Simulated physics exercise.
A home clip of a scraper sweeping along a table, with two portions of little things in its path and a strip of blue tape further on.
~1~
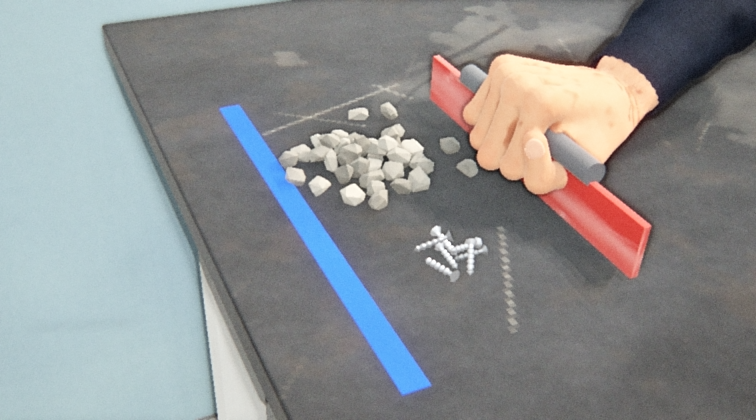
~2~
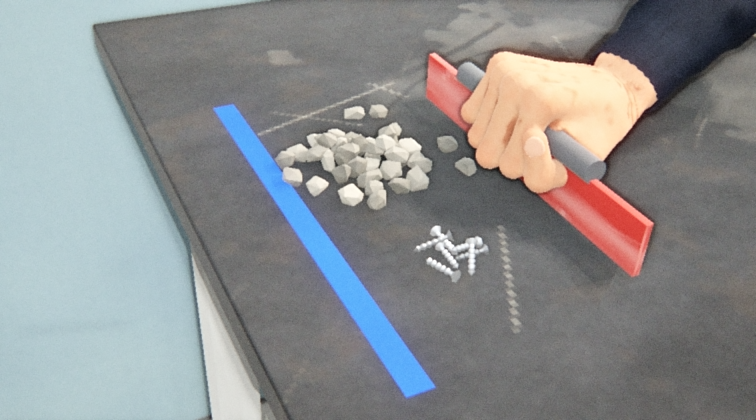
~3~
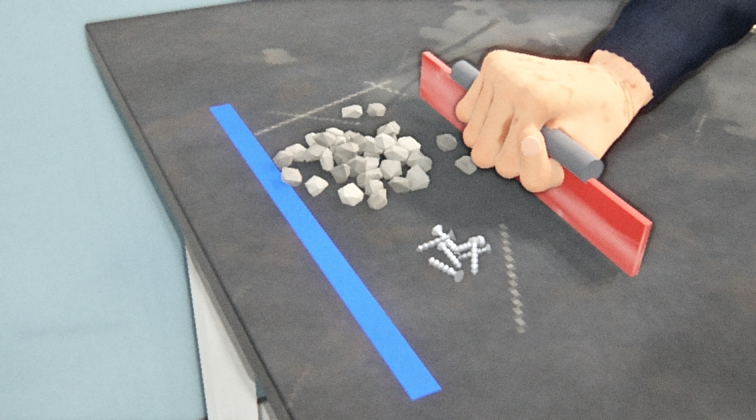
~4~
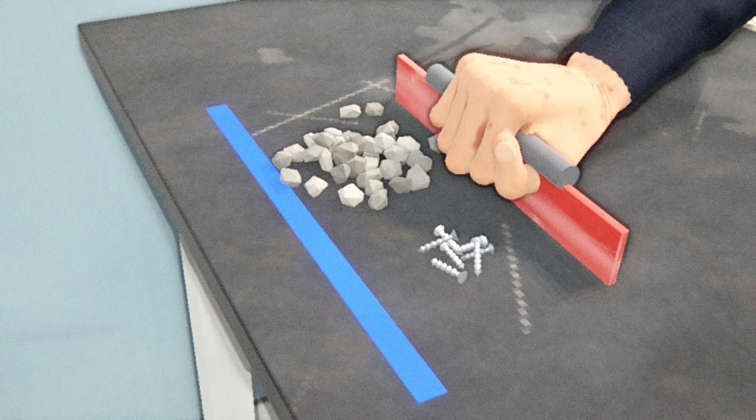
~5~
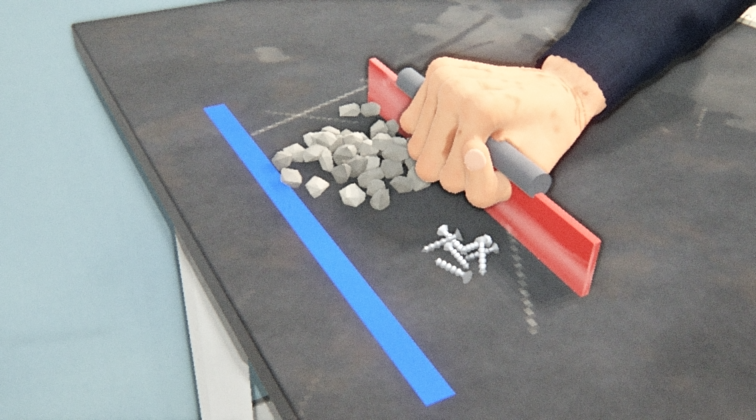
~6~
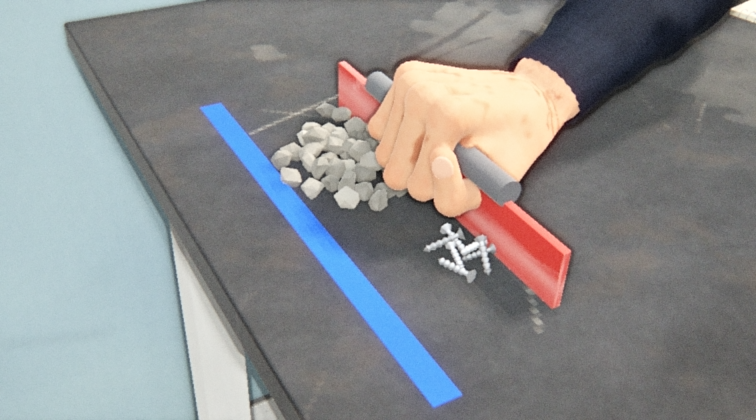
On a dark tabletop, a hand grips the grey handle of a red scraper, at rest to the right of a heap of gravel and a few steel screws, with blue tape beyond. The hand then sweeps the scraper left, pushing most of the gravel slightly toward the tape and reaching the screws.
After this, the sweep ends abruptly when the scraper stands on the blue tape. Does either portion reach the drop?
In the end the near portion remains up there, and the far portion partly drops off.
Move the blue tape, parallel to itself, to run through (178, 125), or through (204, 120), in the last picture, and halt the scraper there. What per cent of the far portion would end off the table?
Roughly 70 per cent, and 40 per cent.
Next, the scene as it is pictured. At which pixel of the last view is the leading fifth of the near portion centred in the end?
Roughly at (313, 297).
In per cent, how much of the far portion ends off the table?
About 10 per cent.
Then, 0.32 s after the last picture, scraper still moving, near (361, 160); near portion all on the table, its front near (377, 256); far portion all on the table, its front near (245, 211).
Then, 0.65 s after the last picture, scraper stopped at the blue tape; near portion all on the table, its front near (300, 277); far portion a small part over the edge.
Then, 0.93 s after the last picture, scraper stopped at the blue tape; near portion all on the table, its front near (281, 279); far portion a small part over the edge.
At rest, scraper stopped at the blue tape; near portion all on the table, its front near (281, 279); far portion a small part over the edge.
